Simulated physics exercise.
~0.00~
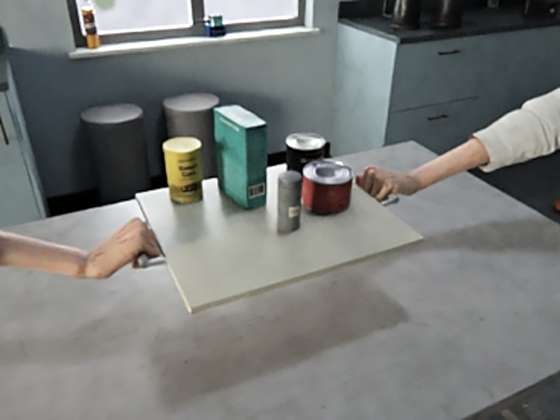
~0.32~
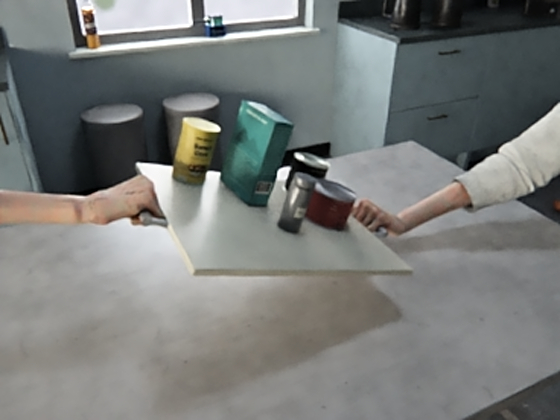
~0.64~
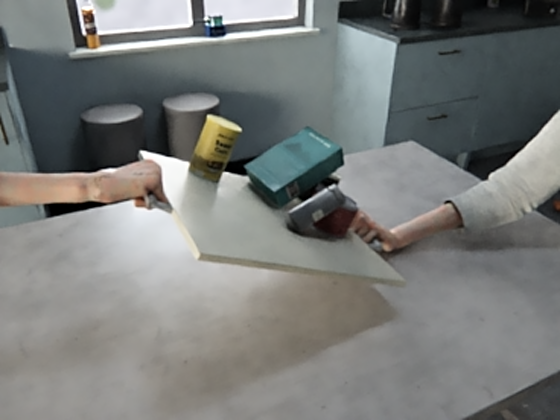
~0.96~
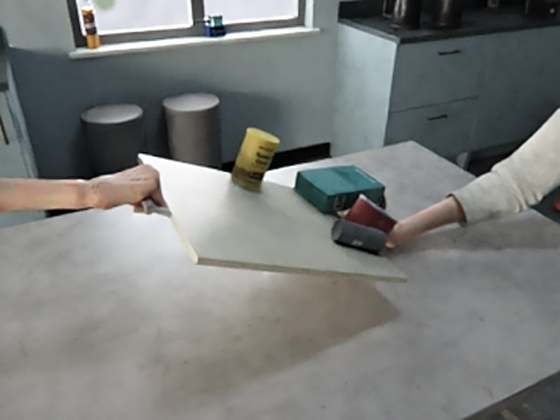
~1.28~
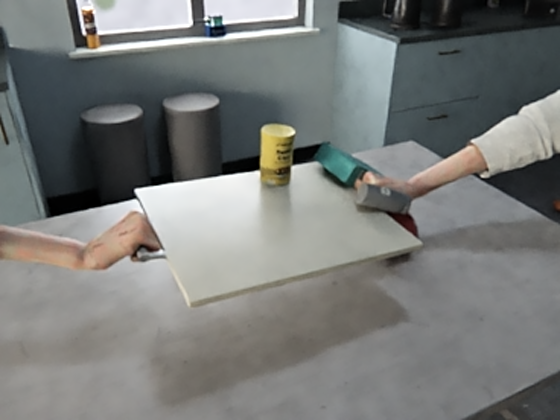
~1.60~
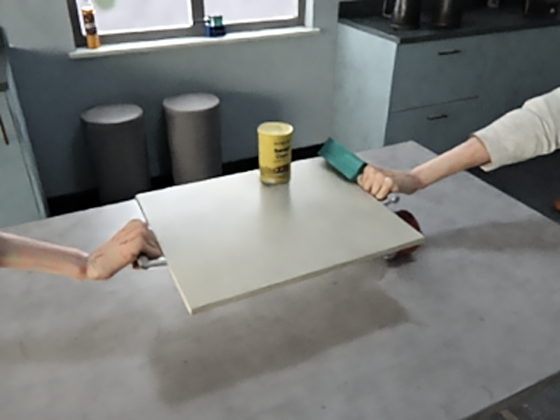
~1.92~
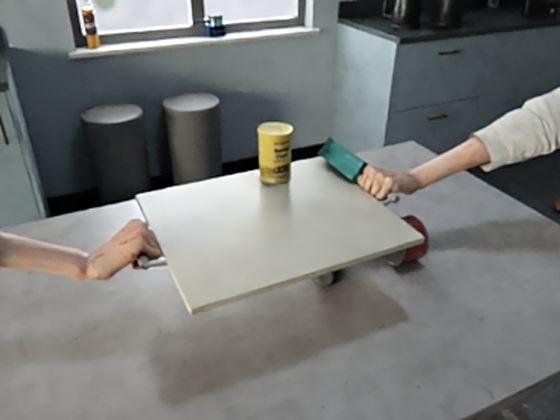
A hand-held tray tips right, spilling everything except the yellow tin, which ends upright.
